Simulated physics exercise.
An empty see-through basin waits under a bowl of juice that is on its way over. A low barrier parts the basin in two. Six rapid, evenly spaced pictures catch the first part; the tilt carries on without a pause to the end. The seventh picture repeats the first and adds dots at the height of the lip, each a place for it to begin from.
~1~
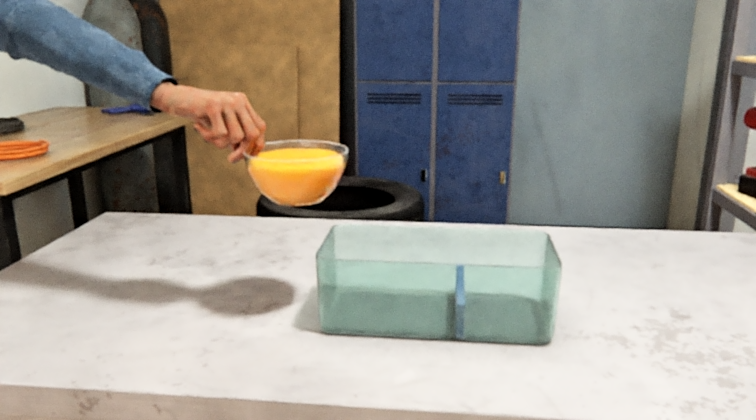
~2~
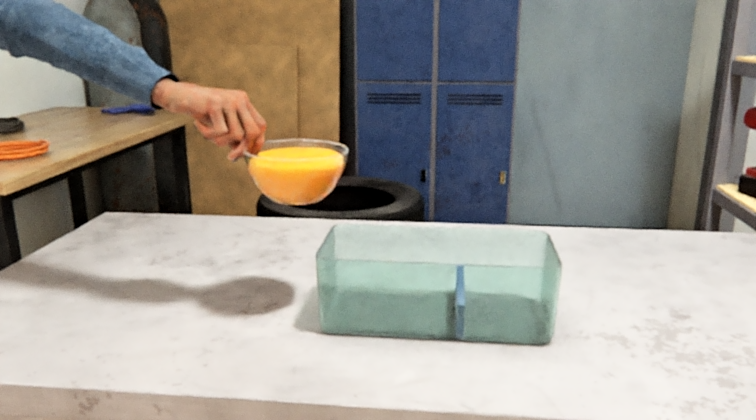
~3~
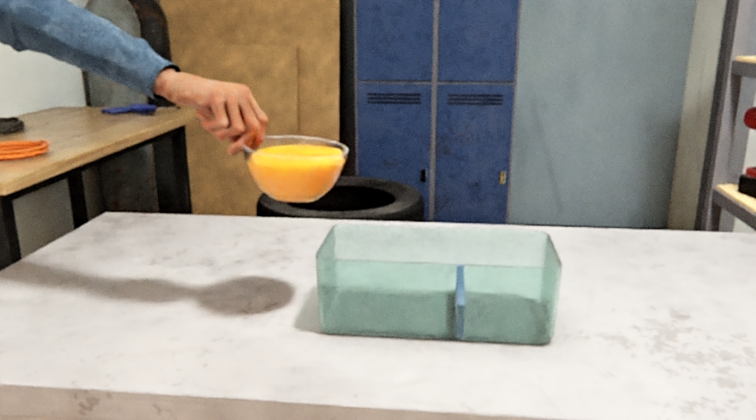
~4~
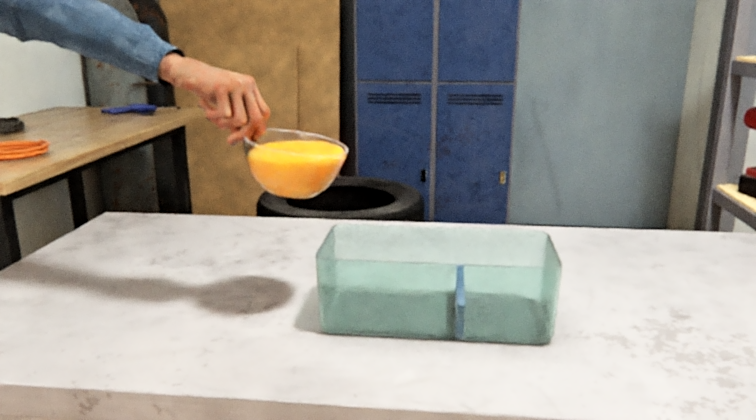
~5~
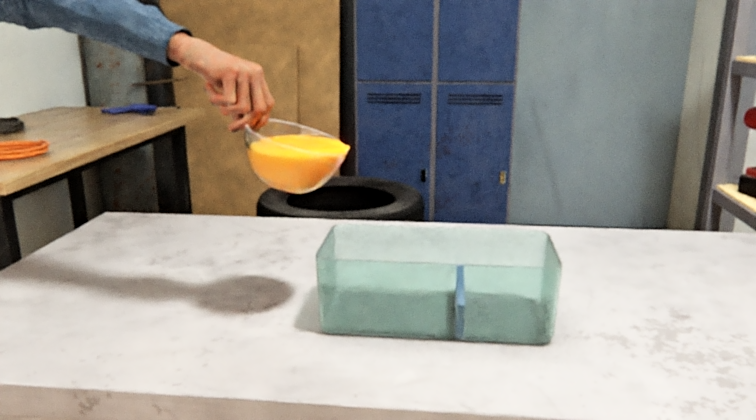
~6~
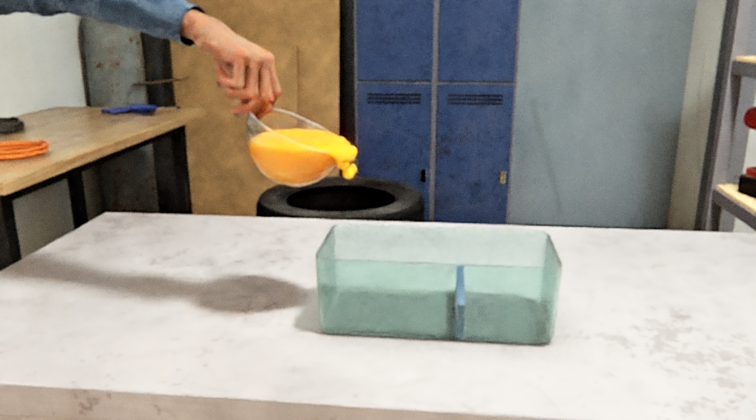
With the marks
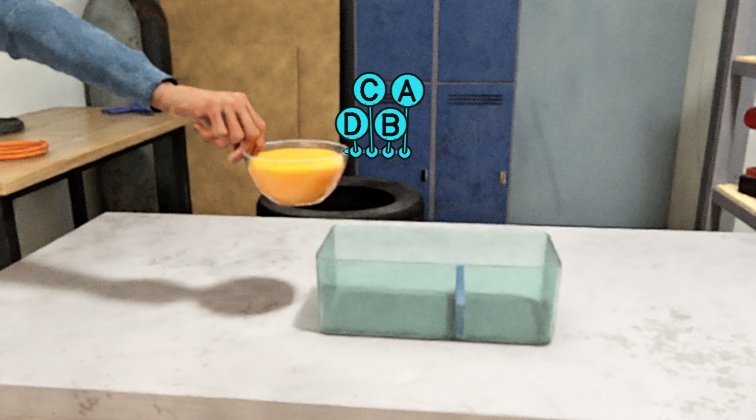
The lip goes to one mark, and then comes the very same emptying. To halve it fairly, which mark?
Best: B.
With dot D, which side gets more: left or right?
The left side.
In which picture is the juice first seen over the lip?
In picture 5.
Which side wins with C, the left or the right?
The left side.
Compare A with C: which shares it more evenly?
Here it is dot A.
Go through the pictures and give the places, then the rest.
Upright, lip at (345, 151); basin from (320, 329) to (553, 341); top of the wall at (460, 284); nothing has left yet, in the first picture.
Upright, lip at (345, 151); nothing has left yet, in the second picture.
Tipped about 4°, lip at (345, 151); nothing has left yet, in the third picture.
Tipped about 9°, lip at (345, 151); nothing has left yet, in the fourth picture.
Tipped about 16°, lip at (345, 151); juice is over the lip, down to (345, 151), in the fifth picture.
Tipped about 25°, lip at (345, 151); juice is over the lip, down to (351, 174), in the sixth picture.
On the marked copy, A at (404, 152); B at (388, 151); C at (371, 151); D at (355, 151).
Choosing A, about 20 % ends left of the wall and 80 % right of it.
Choosing B, about 54 % ends left of the wall and 44 % right of it.
Choosing C, about 93 % ends left of the wall and 6 % right of it.
Choosing D, about 97 % ends left of the wall and 3 % right of it.
